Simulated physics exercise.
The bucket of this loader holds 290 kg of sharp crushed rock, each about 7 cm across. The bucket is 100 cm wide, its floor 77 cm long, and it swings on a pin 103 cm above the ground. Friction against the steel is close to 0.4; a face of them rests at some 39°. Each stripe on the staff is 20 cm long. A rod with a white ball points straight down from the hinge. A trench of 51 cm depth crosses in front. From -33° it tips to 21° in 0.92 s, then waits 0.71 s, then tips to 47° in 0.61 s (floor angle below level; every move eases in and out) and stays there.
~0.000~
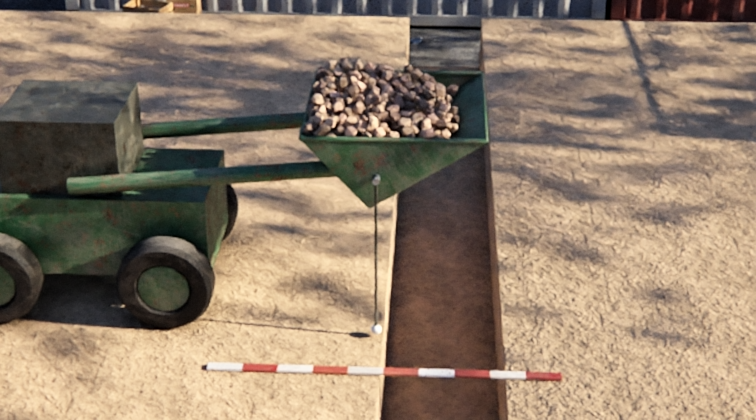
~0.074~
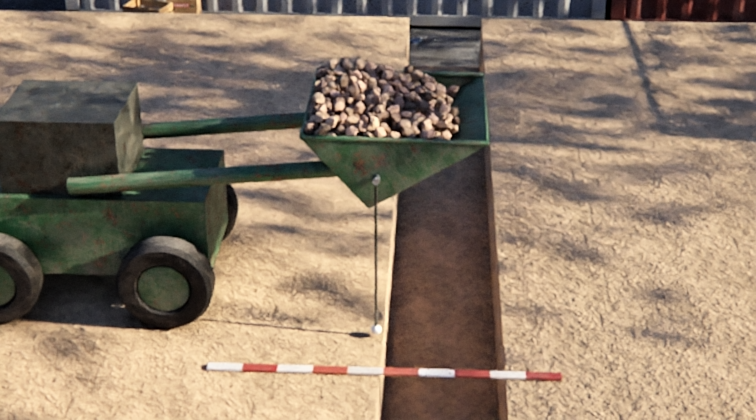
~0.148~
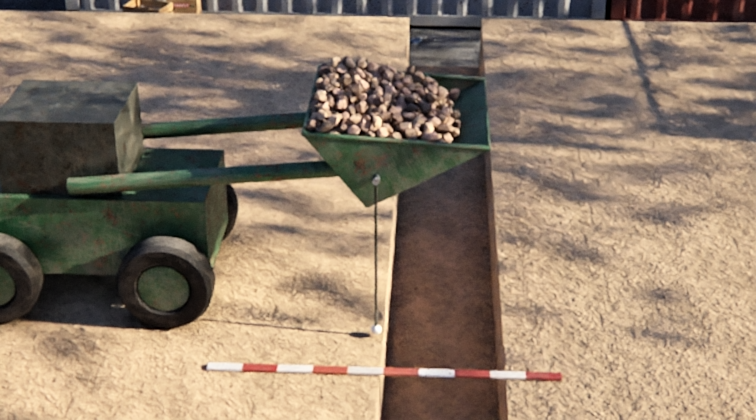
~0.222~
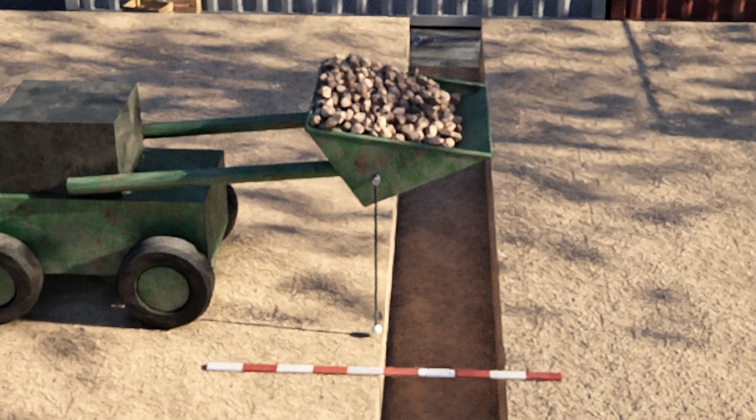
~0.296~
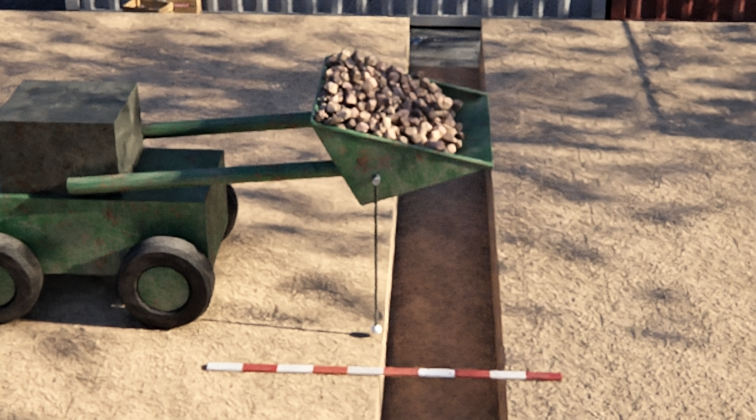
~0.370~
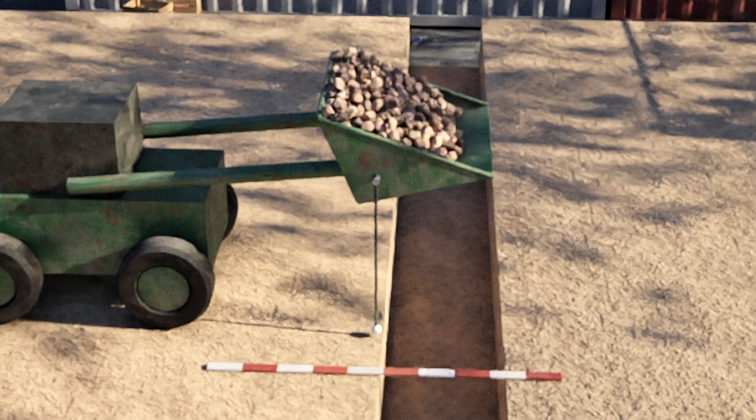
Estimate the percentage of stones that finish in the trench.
About 70 per cent.
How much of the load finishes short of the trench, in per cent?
Near 0 in a hundred.
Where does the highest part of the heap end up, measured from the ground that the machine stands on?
About 18 cm above it.
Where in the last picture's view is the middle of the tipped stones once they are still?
Around (481, 340).
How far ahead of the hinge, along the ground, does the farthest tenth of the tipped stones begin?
Roughly 110 cm ahead of it.
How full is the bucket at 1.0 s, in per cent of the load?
It holds some 95 per cent.
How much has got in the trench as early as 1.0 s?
About 5 per cent by then.
After 0.7 s the floor is at 13°; 100 % in the bucket; the foremost stones are at (457, 179).
After 1.0 s the floor is at 21°; 97 % in the bucket, 3 % in the trench; the foremost stones are at (488, 207).
After 2.7 s the floor is at 47°; 0 % in the bucket, 68 % in the trench, 32 % past the trench; the foremost stones are at (626, 281).
After 5.1 s the floor is at 47°; 0 % in the bucket, 68 % in the trench, 32 % past the trench; the foremost stones are at (626, 281).
